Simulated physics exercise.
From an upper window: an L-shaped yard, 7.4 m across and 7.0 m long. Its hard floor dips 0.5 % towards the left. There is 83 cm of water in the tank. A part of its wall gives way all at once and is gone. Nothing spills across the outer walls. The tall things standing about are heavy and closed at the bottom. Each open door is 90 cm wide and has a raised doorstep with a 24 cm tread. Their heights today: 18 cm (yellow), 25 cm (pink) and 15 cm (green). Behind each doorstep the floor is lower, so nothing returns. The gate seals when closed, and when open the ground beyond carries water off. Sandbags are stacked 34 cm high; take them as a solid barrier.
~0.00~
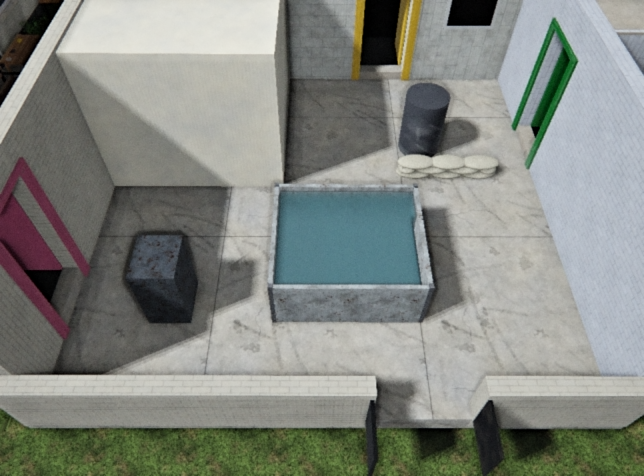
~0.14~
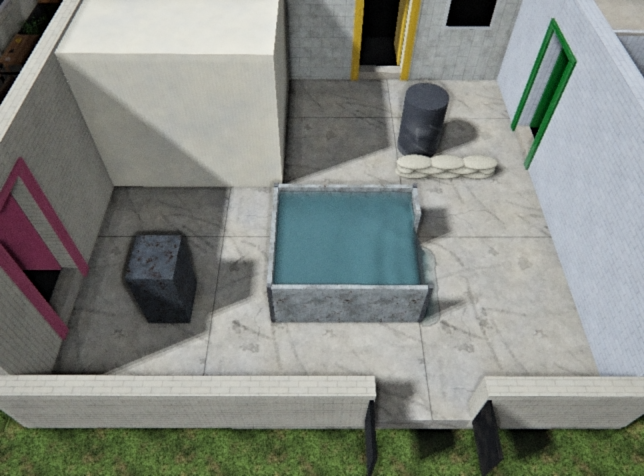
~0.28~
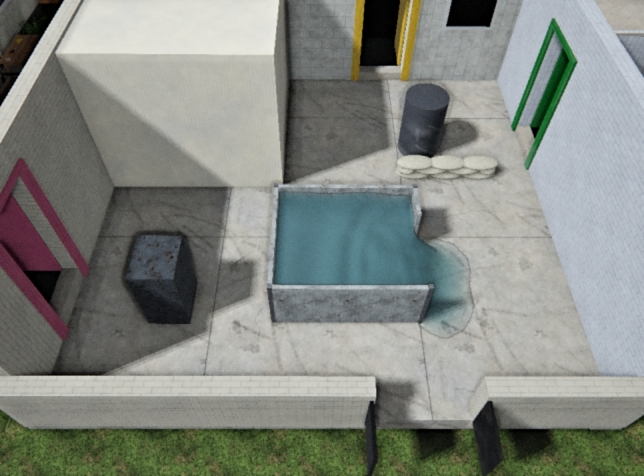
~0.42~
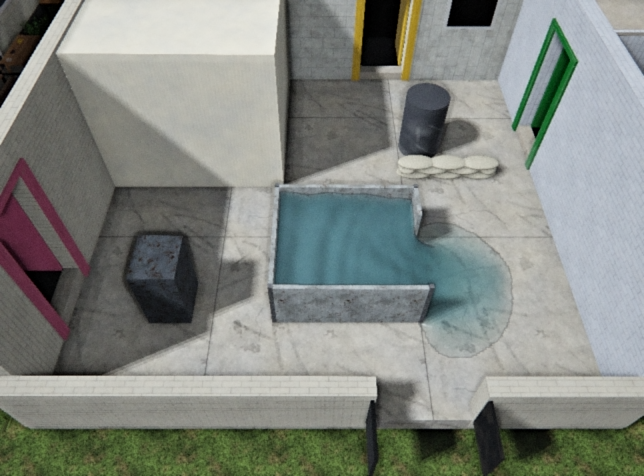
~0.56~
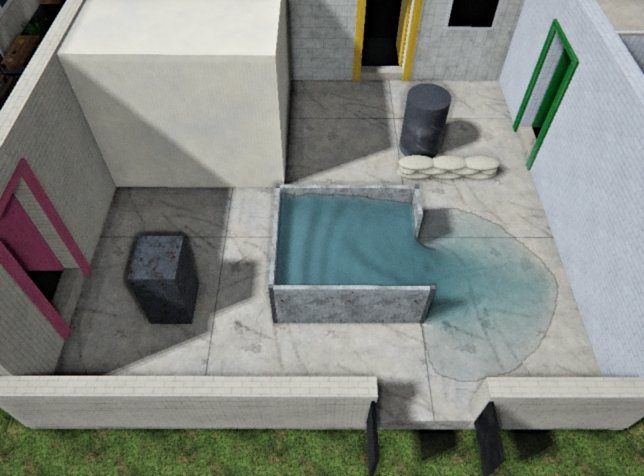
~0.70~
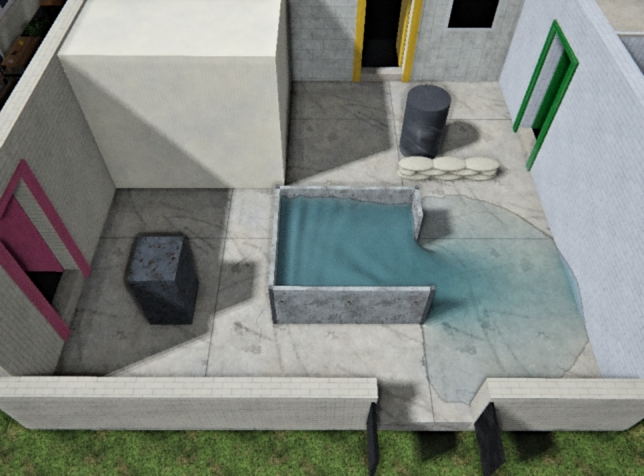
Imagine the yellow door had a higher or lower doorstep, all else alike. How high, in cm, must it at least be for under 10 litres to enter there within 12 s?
About 5.5 cm.
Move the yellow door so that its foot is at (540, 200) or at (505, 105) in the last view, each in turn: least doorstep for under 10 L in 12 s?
Roughly 16 and 12.0 cm.
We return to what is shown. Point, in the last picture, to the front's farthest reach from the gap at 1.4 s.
Near (527, 162).
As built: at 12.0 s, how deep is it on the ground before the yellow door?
About 9.0 cm.
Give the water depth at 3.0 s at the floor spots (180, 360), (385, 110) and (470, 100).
About 0, 0 and 4 cm.
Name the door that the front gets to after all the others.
Last comes the pink one.
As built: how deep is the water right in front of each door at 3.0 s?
Depths in cm: Yellow 0, pink 0, green 10.
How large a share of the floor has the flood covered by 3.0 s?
Some 40 per cent of it.
After 1.4 s water covers 20 % of the floor, deepest (62 cm) near (606, 390); it has not reached the yellow door.
After 3.0 s water covers 40 % of the floor, deepest (31 cm) near (606, 390); it has not reached the yellow door.
After 12.0 s water covers 95 % of the floor, deepest (12 cm) near (103, 230); 9 cm at the yellow door, 0 litres in over its 18 cm doorstep.
At the yellow door as built, the water arrived by 3.3 s and peaked near 9 cm at 12.0 s.
With a doorstep of 4 cm, 22 litres would have come in within the 12 s; with 6.5 cm, 4 litres. So under 10 litres takes about 5.5 cm.
